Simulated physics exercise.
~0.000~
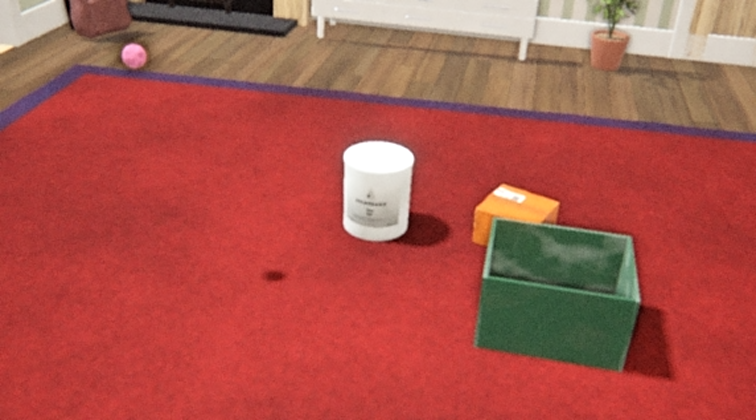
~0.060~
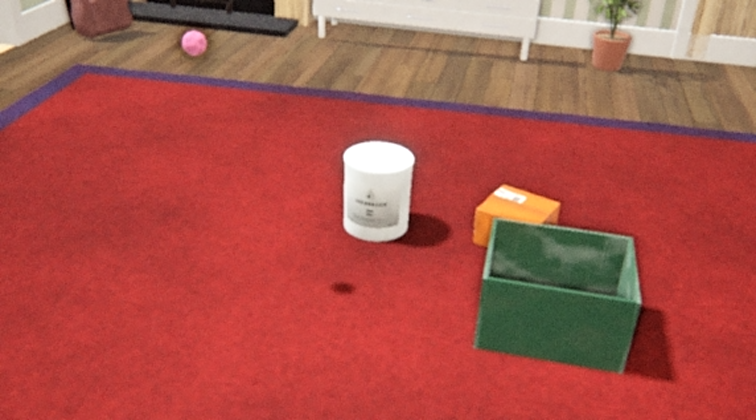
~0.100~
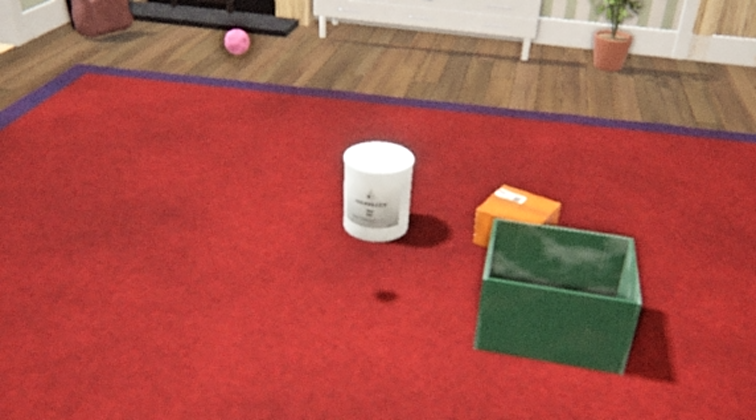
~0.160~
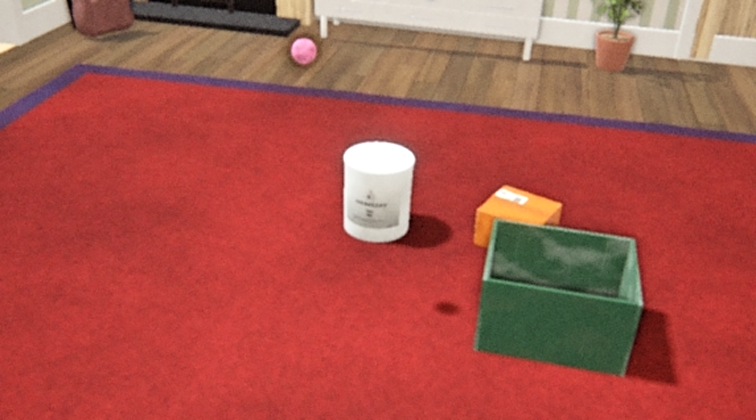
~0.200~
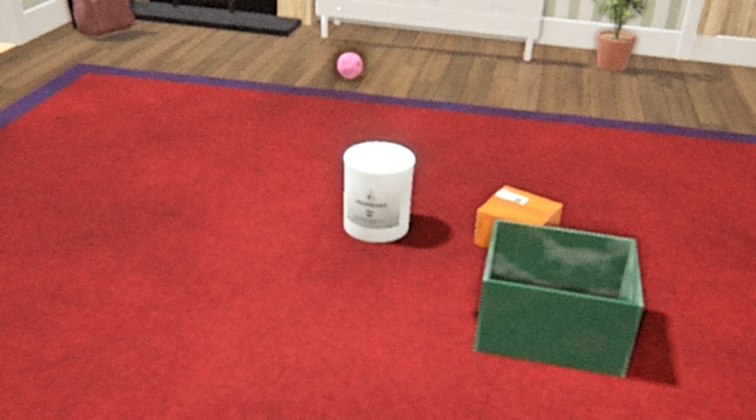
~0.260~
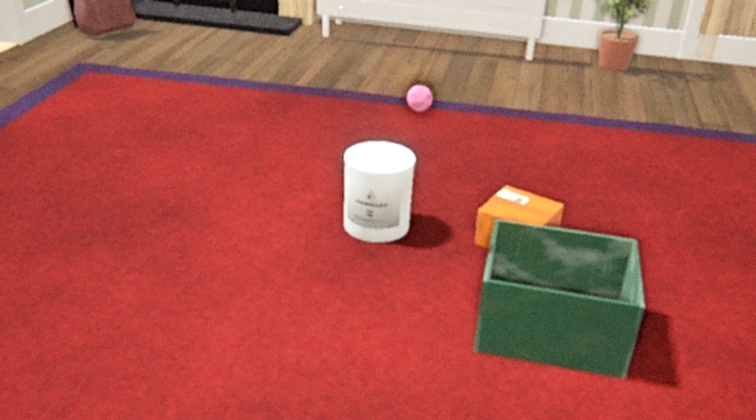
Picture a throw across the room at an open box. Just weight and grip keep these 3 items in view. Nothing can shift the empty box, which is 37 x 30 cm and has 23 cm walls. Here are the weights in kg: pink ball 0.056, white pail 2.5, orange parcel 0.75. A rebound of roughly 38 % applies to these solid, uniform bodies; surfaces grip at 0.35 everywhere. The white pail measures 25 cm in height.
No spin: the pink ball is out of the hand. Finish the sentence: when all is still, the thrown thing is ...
... in the box.
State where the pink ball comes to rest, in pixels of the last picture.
In the end it sits at around (562, 326).
After 0.36 s, gap 11 cm; pink ball near (532, 183).
After 0.56 s, ball inside the box; pink ball near (570, 314).
After 0.76 s, ball inside the box; pink ball near (498, 315).
After 1.06 s, ball inside the box; pink ball near (535, 321).
At rest (2.6 s), ball inside the box; the bystanders in place, give or take 10 cm. Seen from the same camera at the end, pink ball near (562, 326).
